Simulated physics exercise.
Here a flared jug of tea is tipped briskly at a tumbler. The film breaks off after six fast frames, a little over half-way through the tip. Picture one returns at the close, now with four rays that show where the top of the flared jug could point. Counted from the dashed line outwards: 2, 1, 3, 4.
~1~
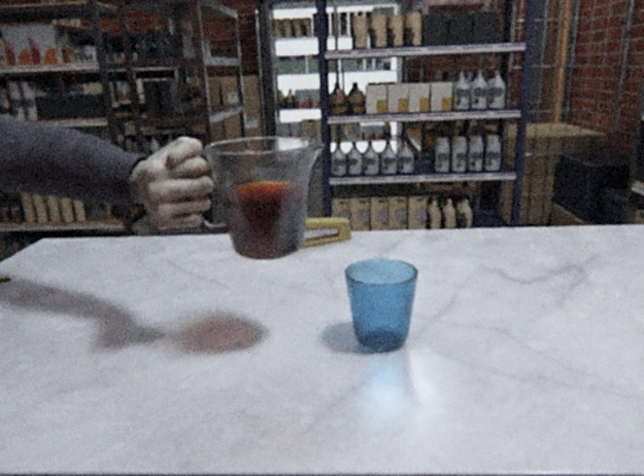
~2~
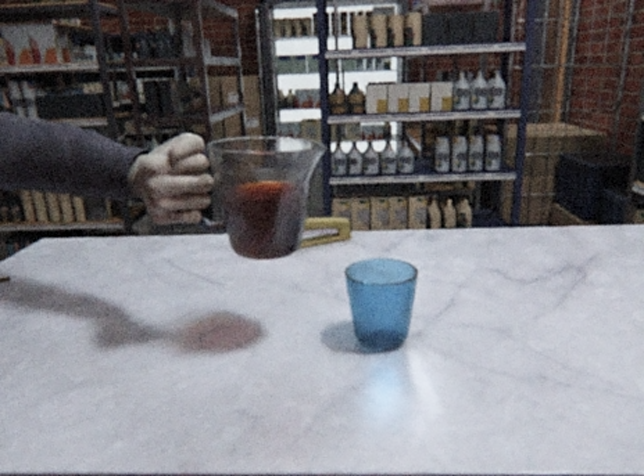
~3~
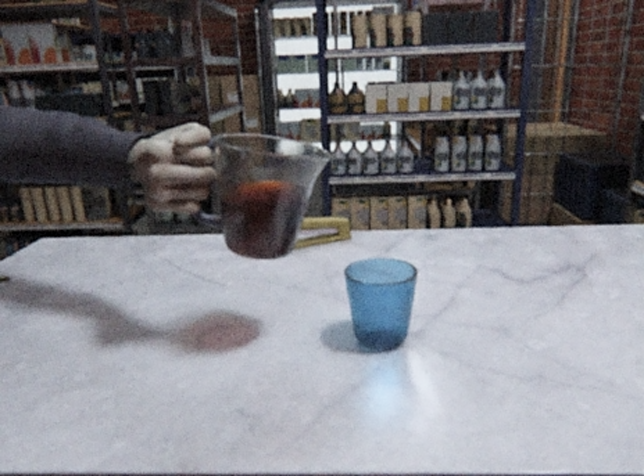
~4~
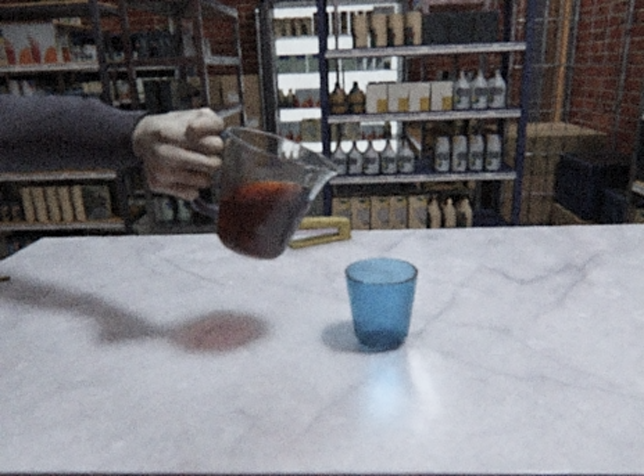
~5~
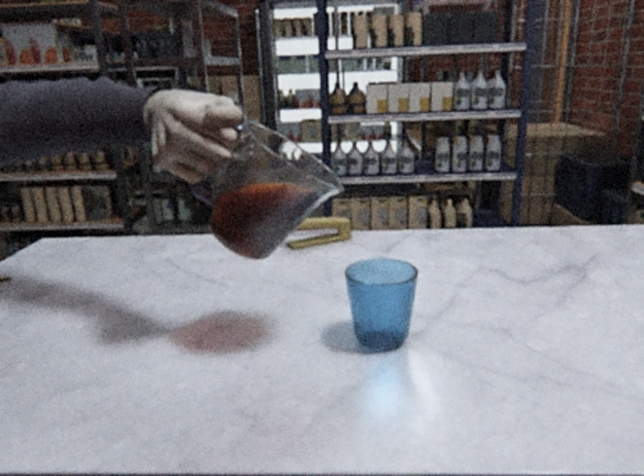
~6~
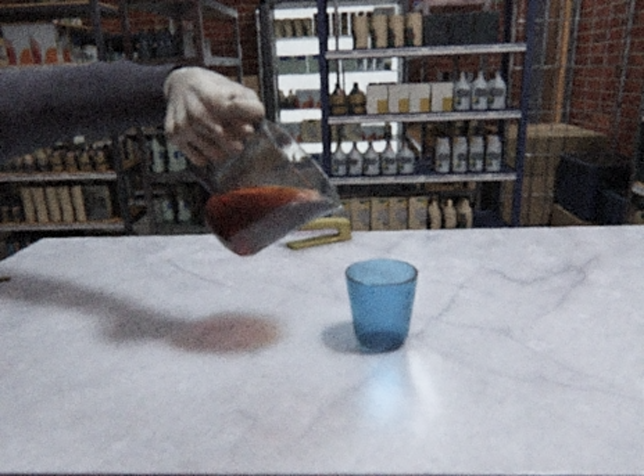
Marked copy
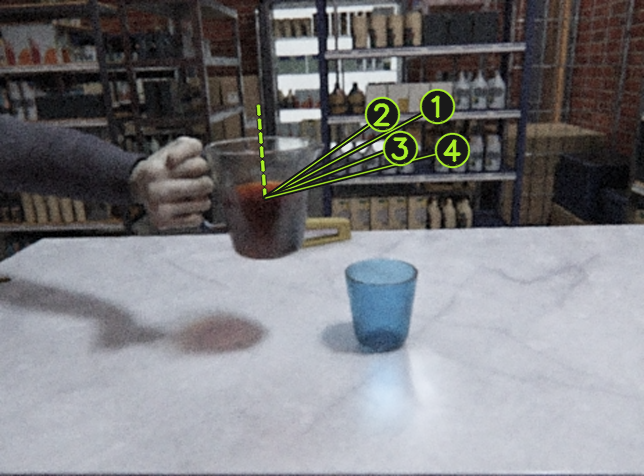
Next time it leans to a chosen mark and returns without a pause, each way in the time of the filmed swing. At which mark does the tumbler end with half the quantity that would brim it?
Tilt 1.
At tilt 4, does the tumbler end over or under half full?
Over half.
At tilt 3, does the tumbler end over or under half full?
Over.
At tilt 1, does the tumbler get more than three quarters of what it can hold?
No, less.
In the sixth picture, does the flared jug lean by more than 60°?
No.
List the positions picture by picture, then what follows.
Upright, lip at (323, 145); rim of the tumbler round (381, 270); nothing has left yet.
Tipped about 3°, lip at (325, 148); nothing has left yet.
Tipped about 10°, lip at (331, 156); nothing has left yet.
Tipped about 21°, lip at (338, 170); nothing has left yet.
Tipped about 35°, lip at (343, 189); nothing has left yet.
Tipped about 50°, lip at (342, 209); nothing has left yet.
On the marked copy, 1 at (422, 114); 2 at (369, 125); 3 at (383, 152); 4 at (435, 154).
For tilt 1, the tumbler ends with about 48 % of what it can hold.
For tilt 2, the tumbler ends with about 27 % of what it can hold.
For tilt 3, the tumbler ends with about 69 % of what it can hold.
For tilt 4, the tumbler ends with about 82 % of what it can hold; 6 % of the tea is spilt.
